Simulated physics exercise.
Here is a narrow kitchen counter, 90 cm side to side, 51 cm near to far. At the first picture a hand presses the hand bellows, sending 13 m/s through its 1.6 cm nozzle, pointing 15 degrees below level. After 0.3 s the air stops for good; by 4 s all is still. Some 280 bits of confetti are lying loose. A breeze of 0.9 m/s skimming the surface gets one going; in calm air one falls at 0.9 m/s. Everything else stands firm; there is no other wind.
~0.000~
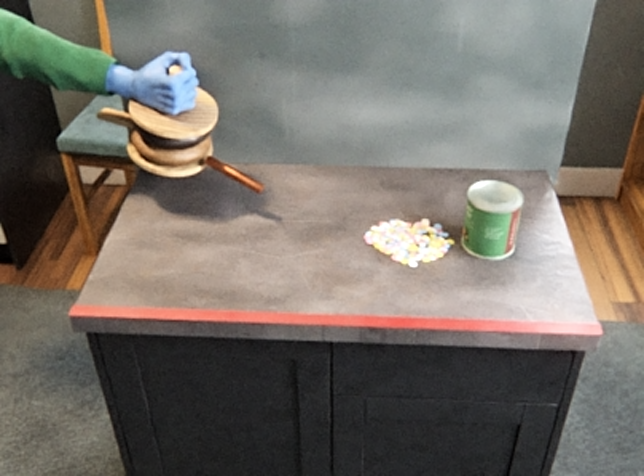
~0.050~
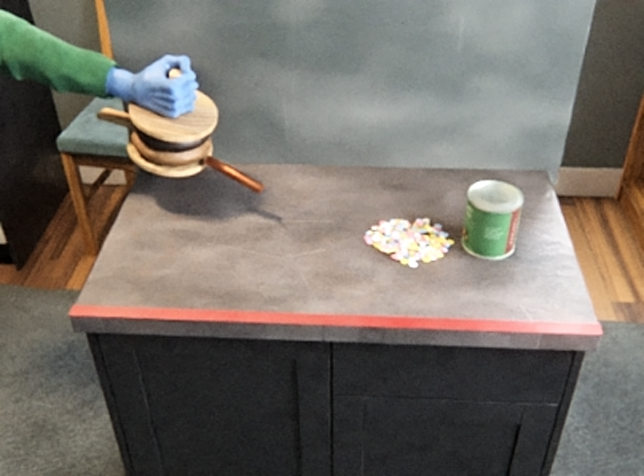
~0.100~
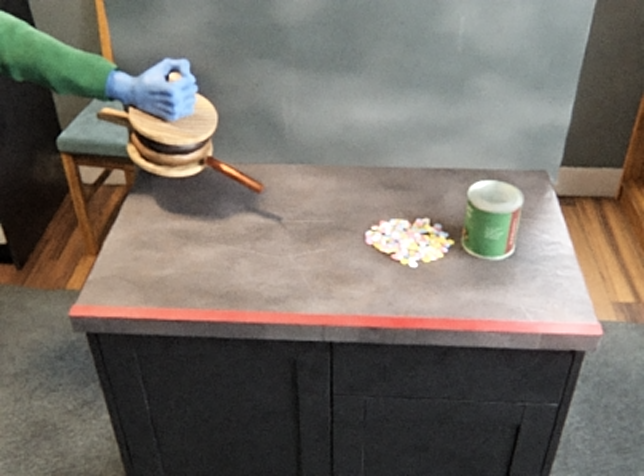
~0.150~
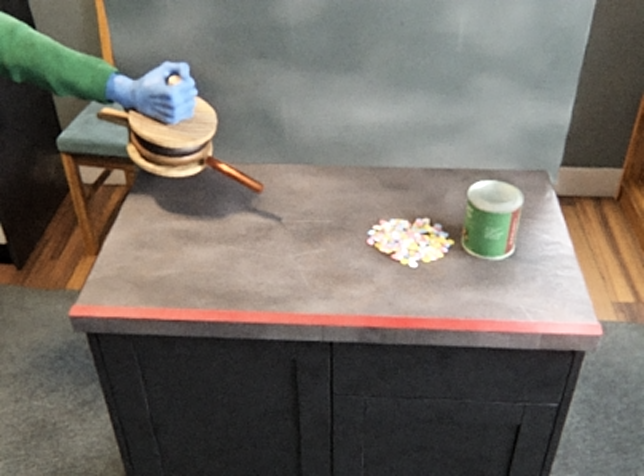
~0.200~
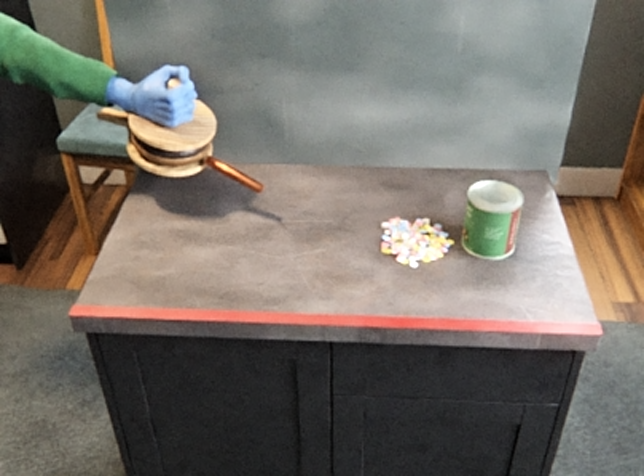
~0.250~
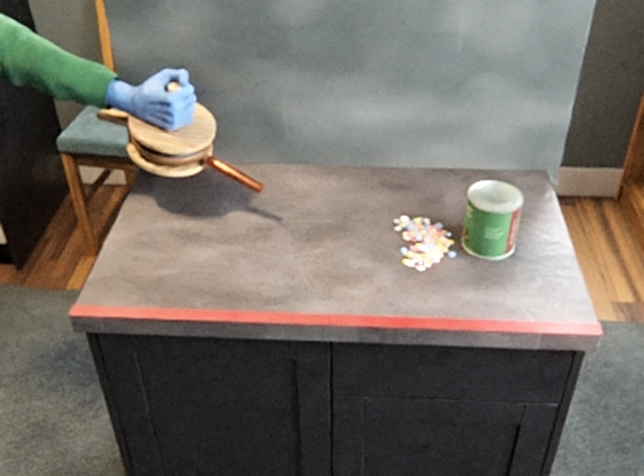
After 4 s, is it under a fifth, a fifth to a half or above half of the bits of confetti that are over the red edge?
By then not even a fifth are over the red edge.
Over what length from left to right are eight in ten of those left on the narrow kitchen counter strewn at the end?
About 10 cm.
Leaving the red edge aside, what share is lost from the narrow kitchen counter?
Some 25 per cent.
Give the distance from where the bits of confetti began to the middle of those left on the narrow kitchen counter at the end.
Roughly 10 cm.
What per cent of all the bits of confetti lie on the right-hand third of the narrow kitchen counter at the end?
Near 80 %.
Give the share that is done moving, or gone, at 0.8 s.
About 70 %.
After 0.8 s the count stands so, 0 % are over the red edge; the middle of those left on the top is near (469, 231).
After 1.3 s the count stands so, 0 % are over the red edge; the middle of those left on the top is near (469, 231).
After 2.2 s the count stands so, 0 % are over the red edge; the middle of those left on the top is near (469, 231).
After 4.0 s, at the end, 0 % are over the red edge; the middle of those left on the top is near (469, 231).
